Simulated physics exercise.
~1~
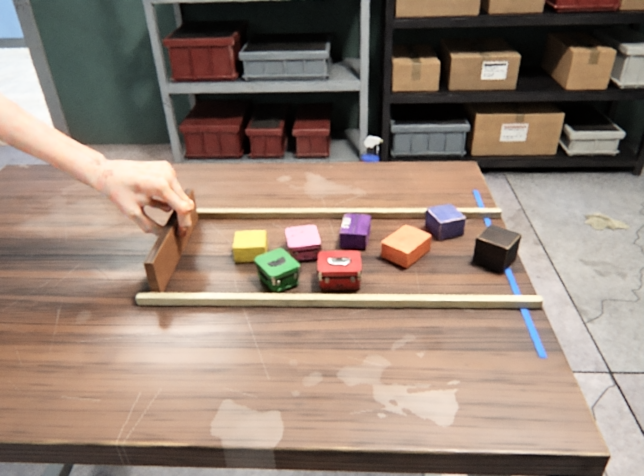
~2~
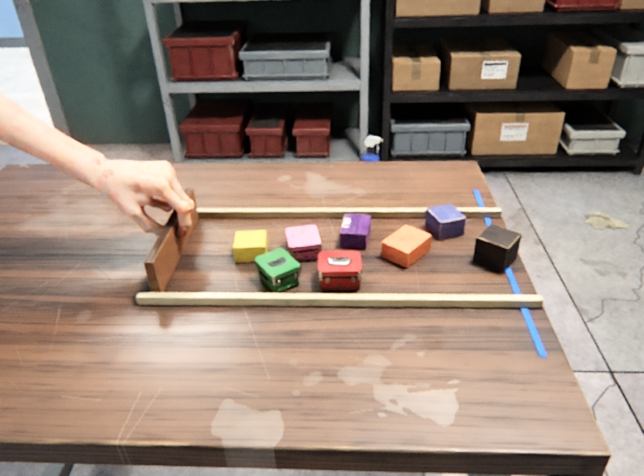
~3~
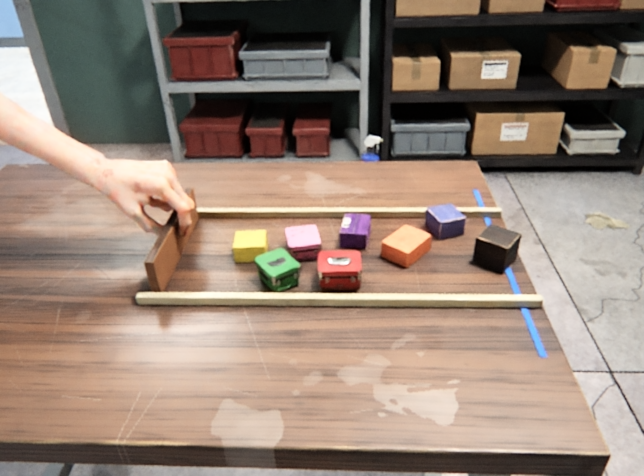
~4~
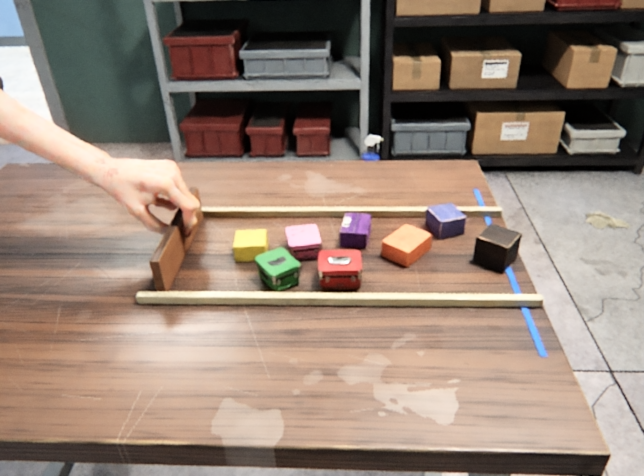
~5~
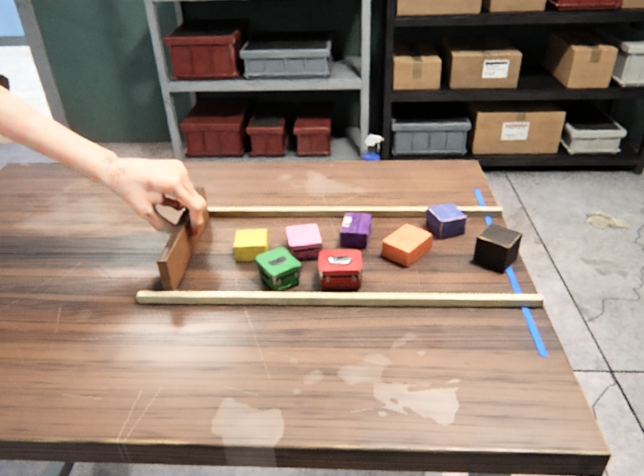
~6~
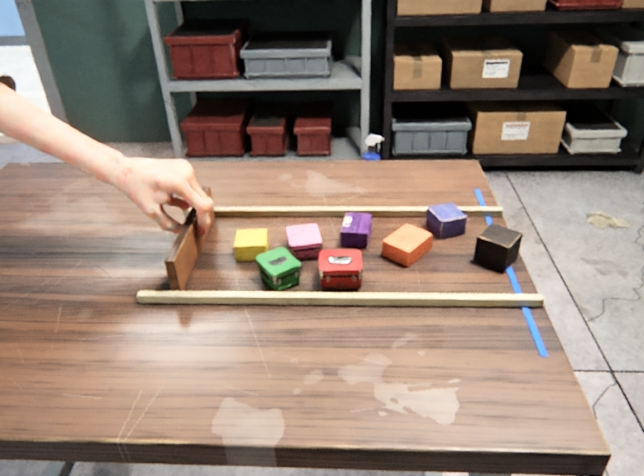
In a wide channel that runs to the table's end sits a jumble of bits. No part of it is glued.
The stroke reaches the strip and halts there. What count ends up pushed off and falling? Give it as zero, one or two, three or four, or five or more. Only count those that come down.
The count that falls is five or more.
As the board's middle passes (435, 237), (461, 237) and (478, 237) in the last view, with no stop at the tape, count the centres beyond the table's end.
Going through the three positions, you'd get 1, 2 and 5.
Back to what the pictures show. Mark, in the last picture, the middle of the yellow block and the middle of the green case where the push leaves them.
Final positions: Near (520, 248); near (533, 277).
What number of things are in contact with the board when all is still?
That comes to 3.
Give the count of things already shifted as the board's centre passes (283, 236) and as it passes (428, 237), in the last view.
By the first moment it's 4, by the second it's 8.
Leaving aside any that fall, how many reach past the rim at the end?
It comes to 3.
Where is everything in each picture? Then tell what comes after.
In the first picture, black block (497, 248); blue block (445, 222); orange block (406, 246); board (174, 238); tape (502, 256).
In the second picture, blue block (445, 221); purple box (356, 231).
In the third picture, orange block (406, 246); pink case (303, 244).
In the fourth picture, black block (497, 247); board (179, 237).
In the fifth picture, blue block (446, 220); yellow block (252, 245).
In the sixth picture, black block (498, 247); blue block (446, 220); orange block (407, 245); board (193, 236); tape (503, 254).
Soon after, none off yet; black block at rest near (498, 247); blue block at rest near (446, 220); orange block at rest near (407, 245).
After that, none off yet; black block displaced about its own width near (525, 246); blue block displaced a little near (461, 219); orange block displaced well along near (487, 245).
In the end, the number that fall off is five or more; gone, pink case, red case, orange block, blue block and black block.
